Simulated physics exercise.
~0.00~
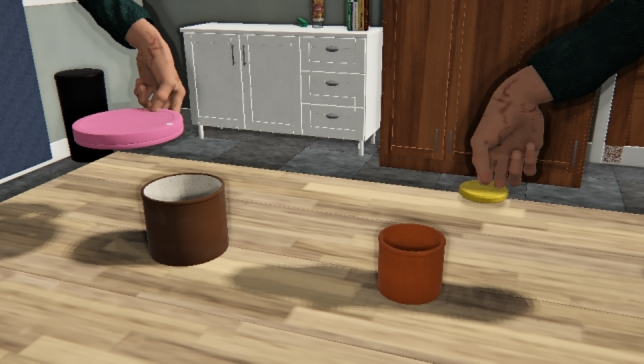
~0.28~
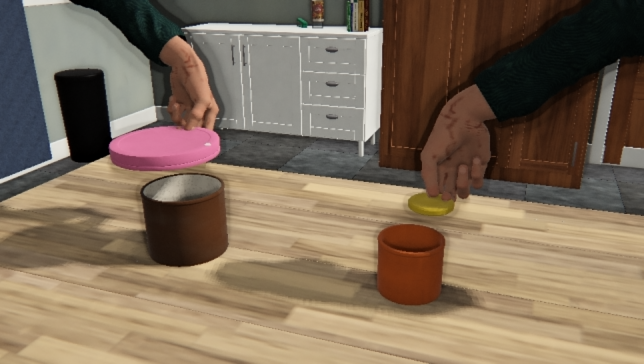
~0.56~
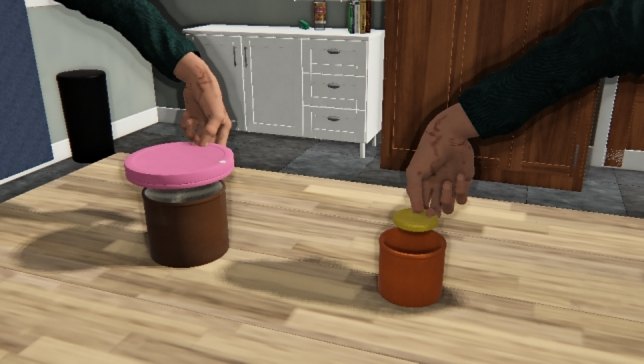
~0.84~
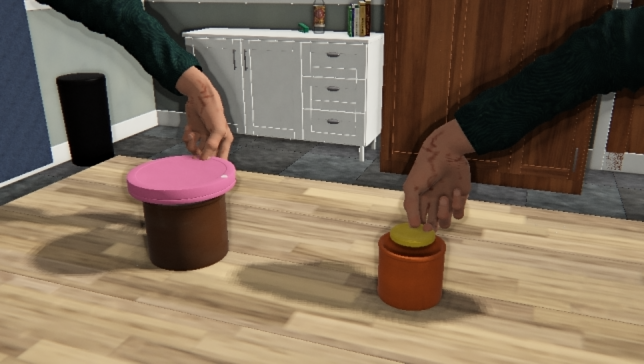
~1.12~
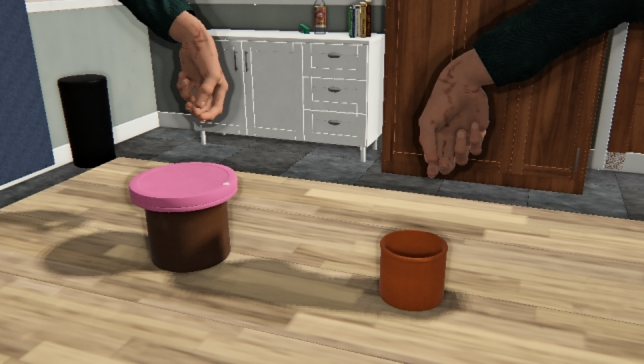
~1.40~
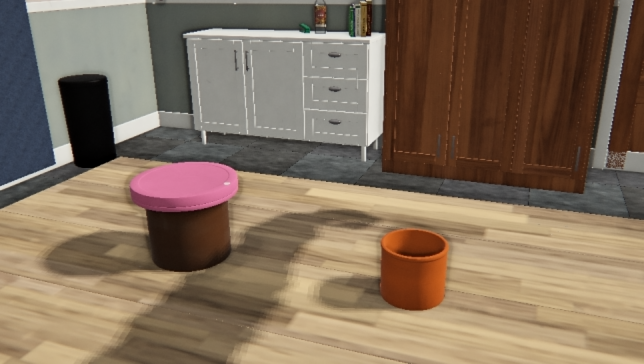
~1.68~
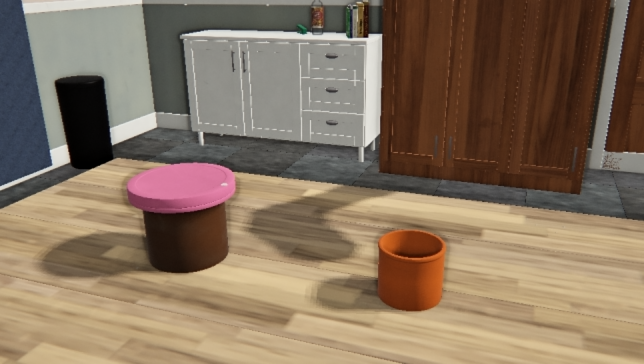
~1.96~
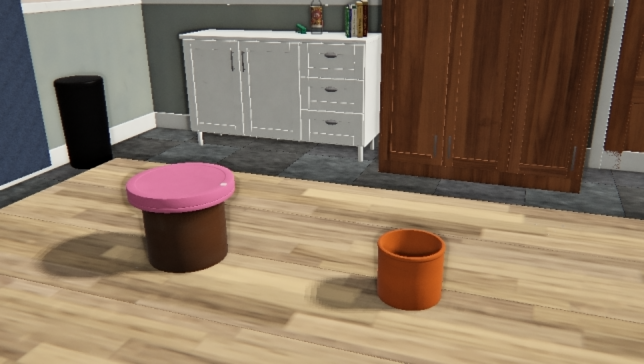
To begin with, two hands hold discs above a wooden surface, a wide pink lid near a brown pot on the left and a small yellow disc beyond an orange beaker on the right. The pink lid moves right and down over the pot while the yellow disc moves left over the beaker. Both are lowered until the lid meets the pot's rim and the yellow disc dips into the beaker's opening. The hands let go and withdraw, their shadows sliding away. Finally, the lid rests across the pot, while the yellow disc has dropped inside the beaker, out of sight.
